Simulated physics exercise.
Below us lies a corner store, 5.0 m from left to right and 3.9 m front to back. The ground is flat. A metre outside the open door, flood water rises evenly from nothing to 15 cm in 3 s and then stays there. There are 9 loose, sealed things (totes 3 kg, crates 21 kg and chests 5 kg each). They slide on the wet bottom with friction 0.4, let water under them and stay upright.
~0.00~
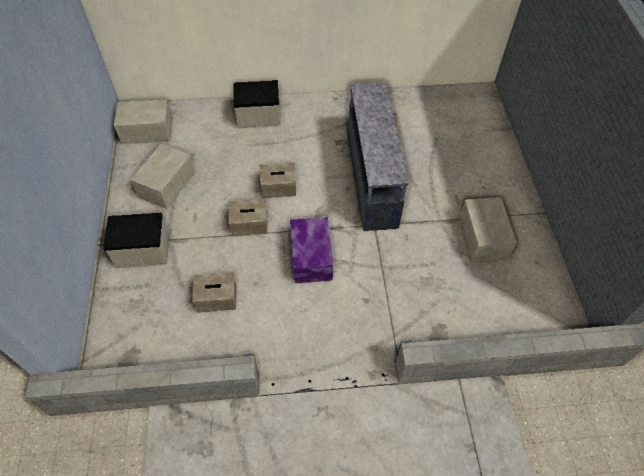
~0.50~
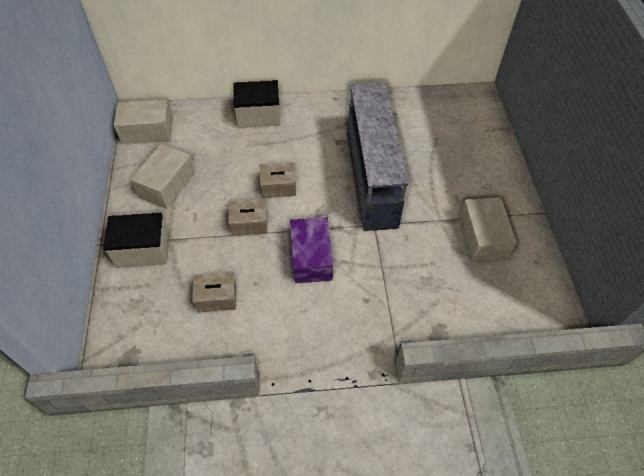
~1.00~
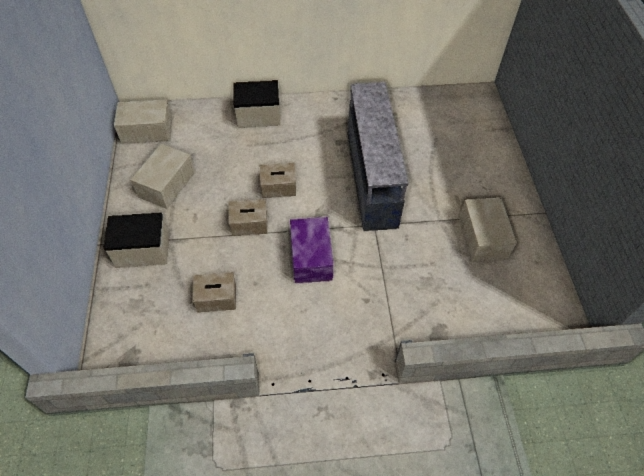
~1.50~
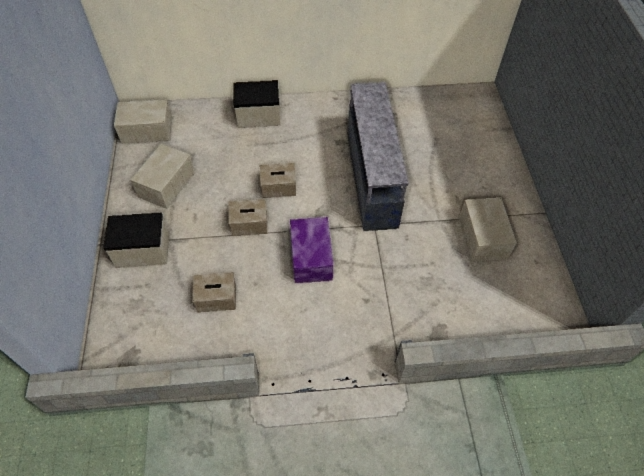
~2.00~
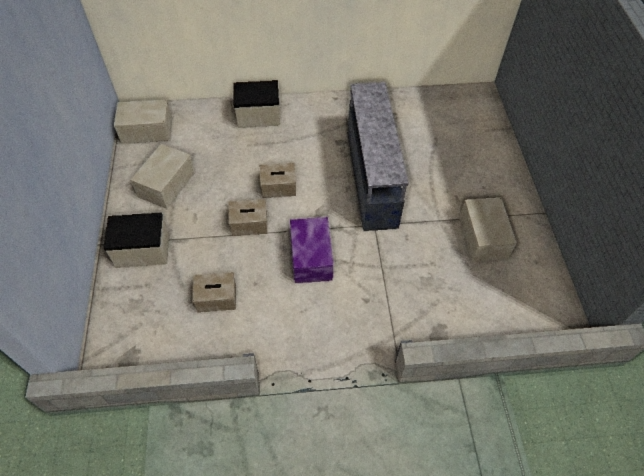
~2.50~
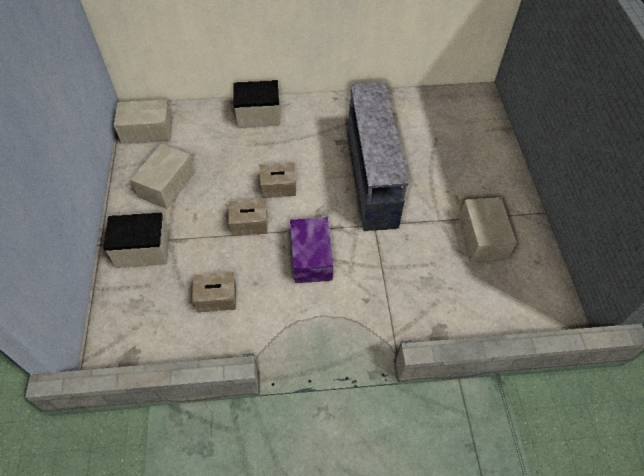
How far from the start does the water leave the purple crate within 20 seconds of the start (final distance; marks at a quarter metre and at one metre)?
The purple crate travels far.
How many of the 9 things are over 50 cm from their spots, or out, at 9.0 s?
3 of them.
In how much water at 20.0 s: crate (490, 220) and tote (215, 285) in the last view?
About 10 and 7 cm.
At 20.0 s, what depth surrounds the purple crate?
About 13 cm.
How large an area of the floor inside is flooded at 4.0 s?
About 3.5 m2.
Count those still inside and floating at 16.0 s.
I count 9.
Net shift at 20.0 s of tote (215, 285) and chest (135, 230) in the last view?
In turn: 80 cm, 120 cm.
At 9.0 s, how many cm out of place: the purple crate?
Roughly 10 cm by then.
After 4.0 s the purple crate is near (311, 241), 0.0 m from its start, aground; 0 afloat.
After 9.0 s the purple crate is near (310, 234), 0.1 m from its start, aground; 5 afloat.
After 16.0 s the purple crate is near (314, 198), 0.6 m from its start, afloat; 9 afloat.
After 20.0 s the purple crate is near (281, 105), 2.0 m from its start, afloat; 9 afloat.
